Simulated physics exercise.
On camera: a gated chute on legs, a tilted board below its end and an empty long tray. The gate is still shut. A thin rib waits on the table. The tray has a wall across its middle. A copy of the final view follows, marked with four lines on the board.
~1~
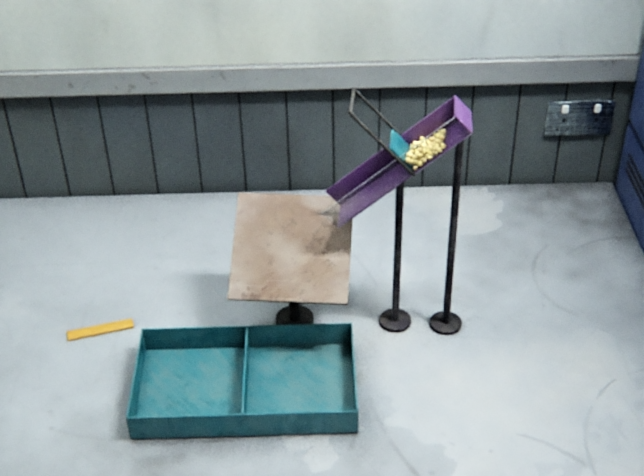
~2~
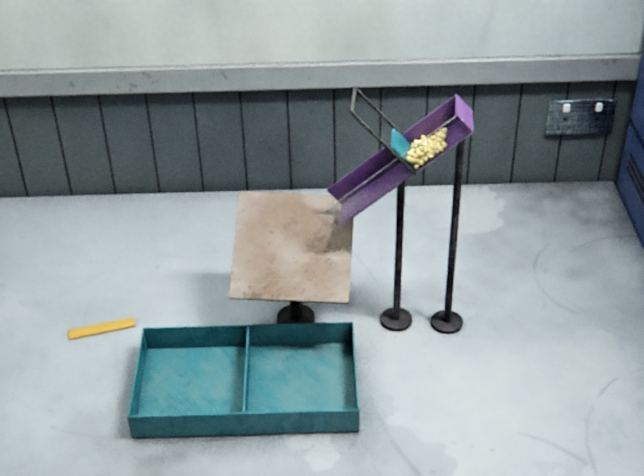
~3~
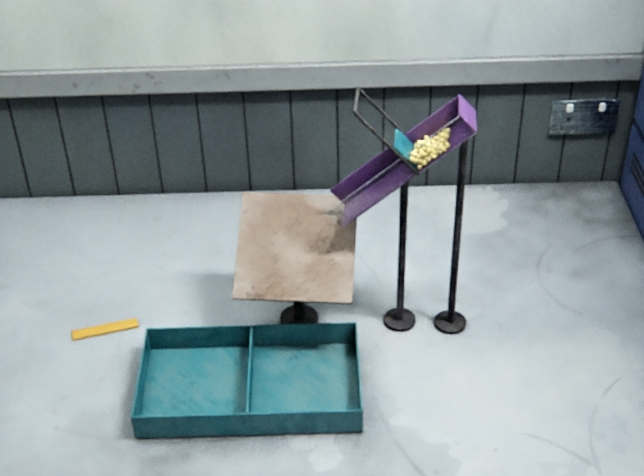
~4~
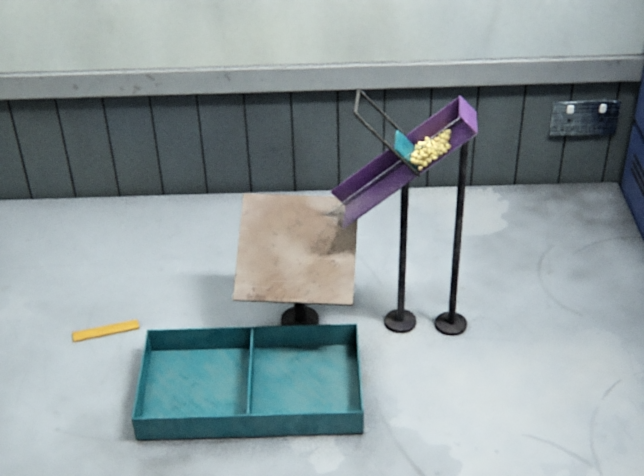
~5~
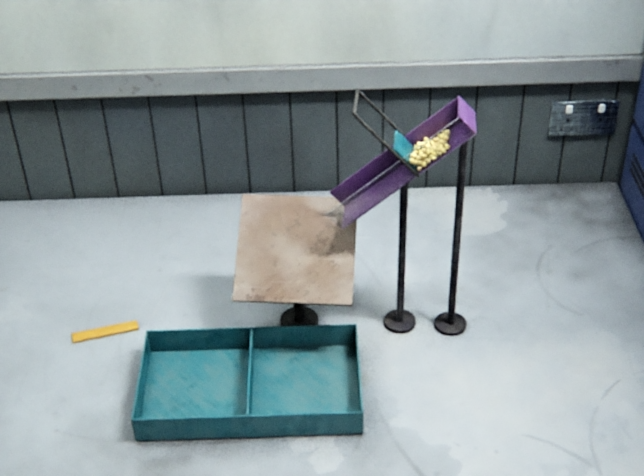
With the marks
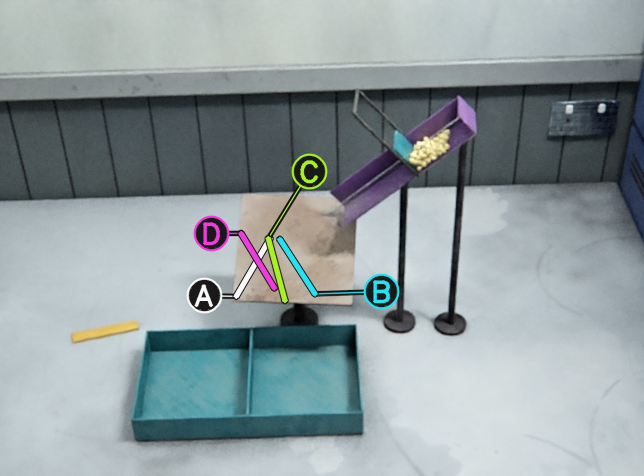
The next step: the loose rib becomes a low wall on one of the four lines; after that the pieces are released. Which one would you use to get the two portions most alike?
Line A.
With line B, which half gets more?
The right half.
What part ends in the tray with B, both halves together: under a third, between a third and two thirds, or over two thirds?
It is over two thirds.
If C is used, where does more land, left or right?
Right.
On the marked copy, line A from (270, 238) to (236, 296); line B from (279, 239) to (314, 293); line C from (268, 238) to (284, 300); line D from (241, 233) to (274, 288).
Choosing A, of what is caught, close to two thirds in the left half, close to a third in the right.
Choosing B, of what is caught, a small share in the left half, all but a few in the right.
Choosing C, of what is caught, only a few in the left half, all but a few in the right.
Choosing D, of what is caught, only a few in the left half, all but a few in the right.
